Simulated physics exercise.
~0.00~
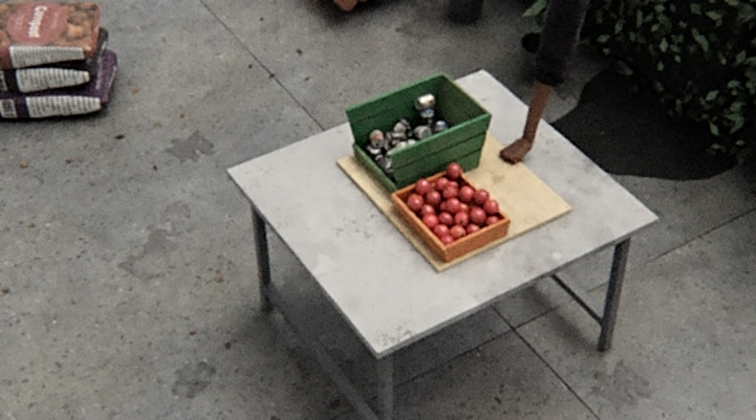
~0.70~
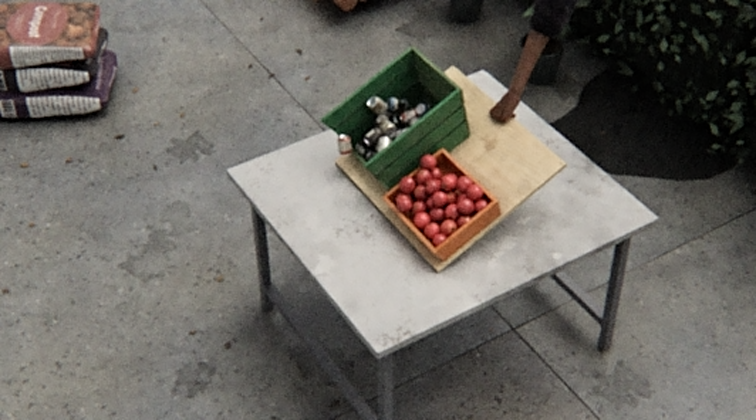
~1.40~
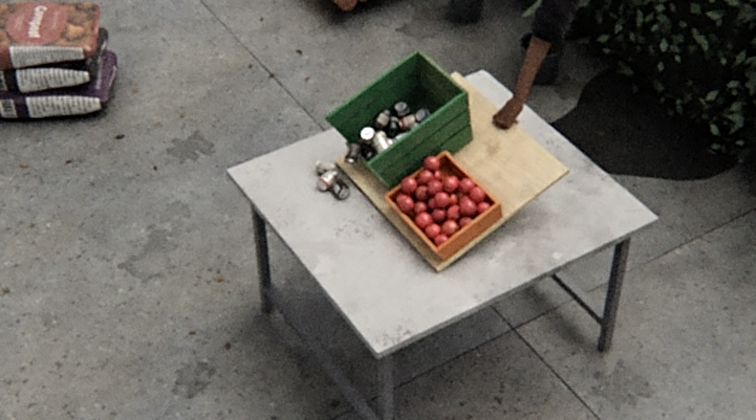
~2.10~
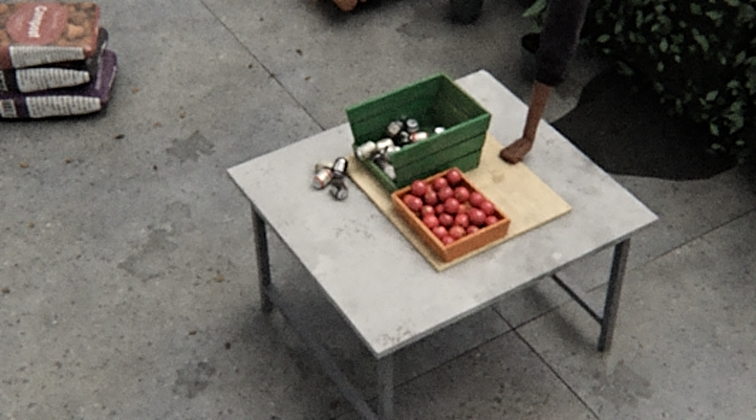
On a pale table standing on grey paving, a green tote of small cans and an orange tote packed with tomatoes sit on a plywood board, with a person's hand at its right side. The hand raises the right end of the board, tipping both totes toward the left. A can reaches the green tote's low left wall, then a few spill over it onto the tabletop. The board is lowered until it lies flat again, the hand still beside it. The spilled cans stay in a small cluster on the left, while the tomatoes all remain in their tote.
